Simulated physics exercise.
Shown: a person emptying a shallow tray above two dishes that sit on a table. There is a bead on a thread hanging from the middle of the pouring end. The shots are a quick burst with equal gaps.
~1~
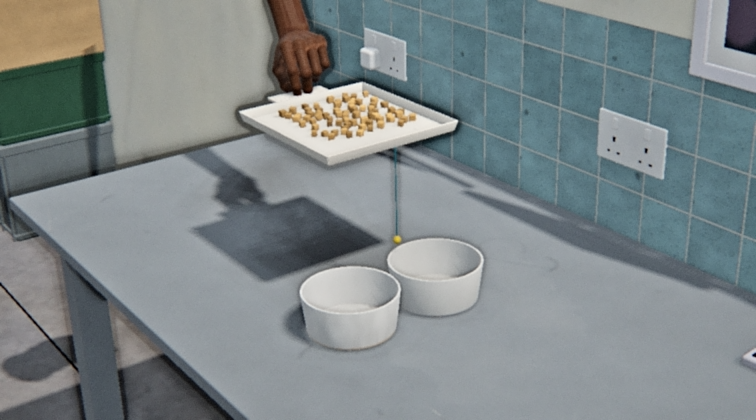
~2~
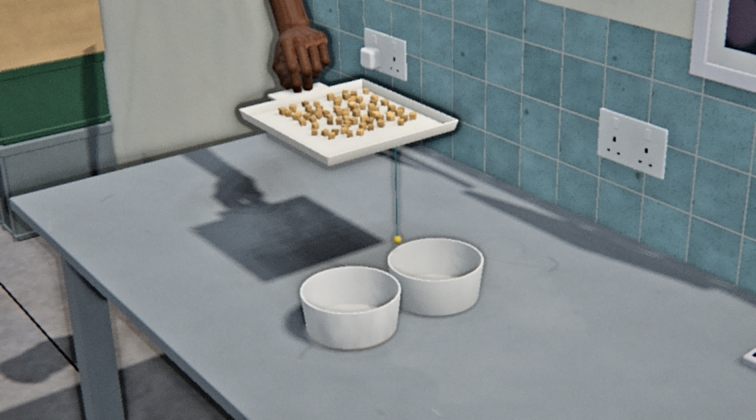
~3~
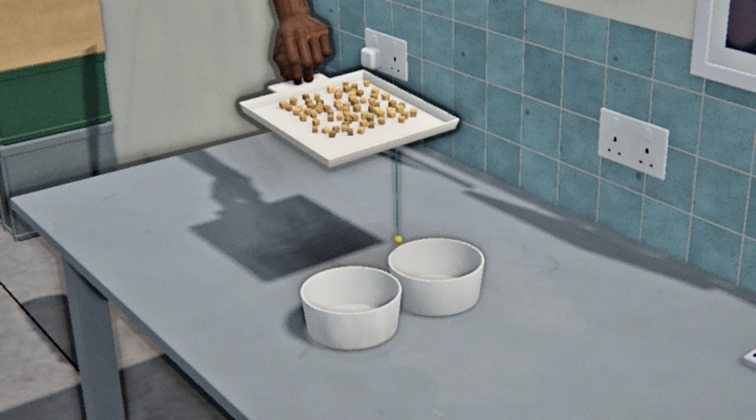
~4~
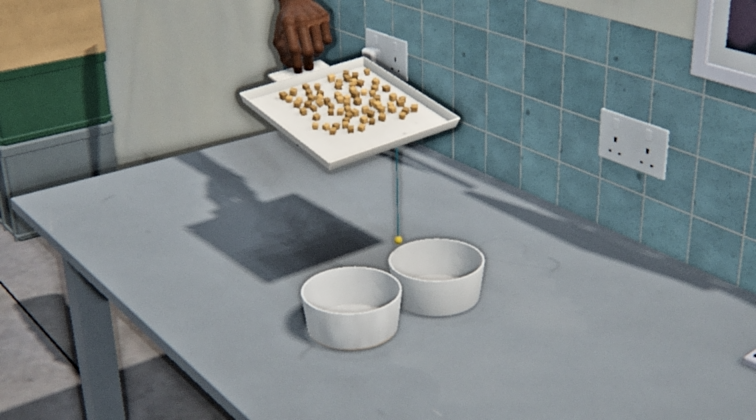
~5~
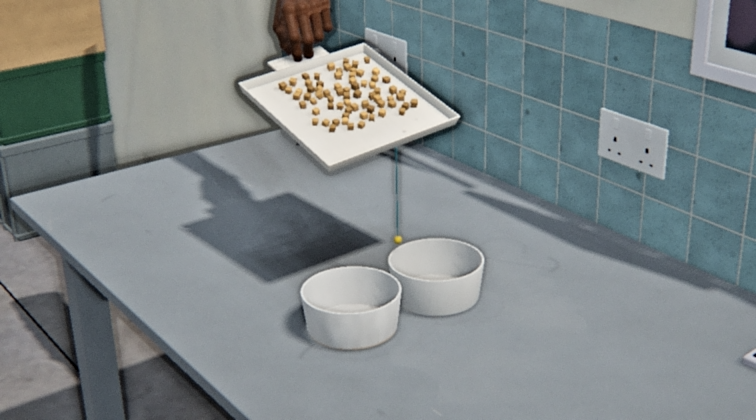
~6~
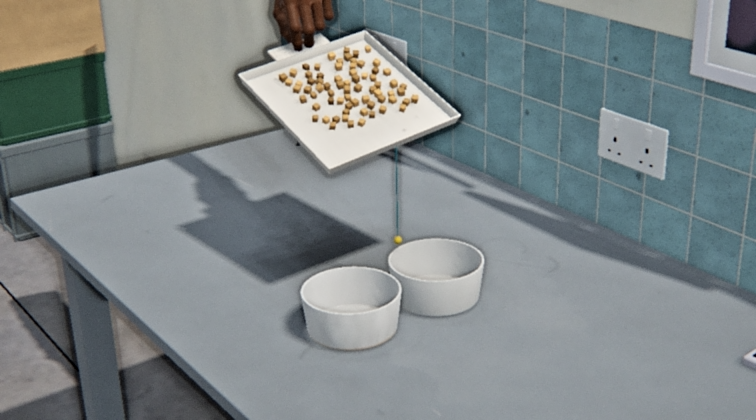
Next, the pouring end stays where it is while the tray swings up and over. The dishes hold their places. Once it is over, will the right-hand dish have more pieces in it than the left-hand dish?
No - the dish on the left is going to receive more.
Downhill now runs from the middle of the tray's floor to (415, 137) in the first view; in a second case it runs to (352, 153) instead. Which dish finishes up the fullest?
One: Right. Two: The dish on the left.
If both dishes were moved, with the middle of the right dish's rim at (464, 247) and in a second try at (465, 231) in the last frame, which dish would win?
Note: Try one - the dish on the left side; try two - the dish on the left side.
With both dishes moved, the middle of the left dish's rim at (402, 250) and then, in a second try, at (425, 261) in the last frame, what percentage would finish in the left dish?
First position: Some 30 %; second position: Some 30 %.
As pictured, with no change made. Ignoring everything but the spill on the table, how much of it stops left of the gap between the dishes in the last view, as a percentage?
It amounts to some 100 percent.
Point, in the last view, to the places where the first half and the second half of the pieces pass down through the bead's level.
Near (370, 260) and later near (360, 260).
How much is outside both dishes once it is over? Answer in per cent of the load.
I'd put it close to 20 per cent.
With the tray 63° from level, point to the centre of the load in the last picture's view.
Roughly at (362, 152).
Shortly afterwards, tray tipped steeply; the bulk on the tray; a little in the air.
Next, tray tipped right over; near a third on the tray; near a third in the left dish; a little in the right dish; only a few outside both; a little in the air.
Some moments later, tray tipped past a quarter turn; near two thirds in the left dish; near a quarter in the right dish; near a quarter outside both.
In the end, tray tipped past a quarter turn; near half in the left dish; near a quarter in the right dish; near a quarter outside both.
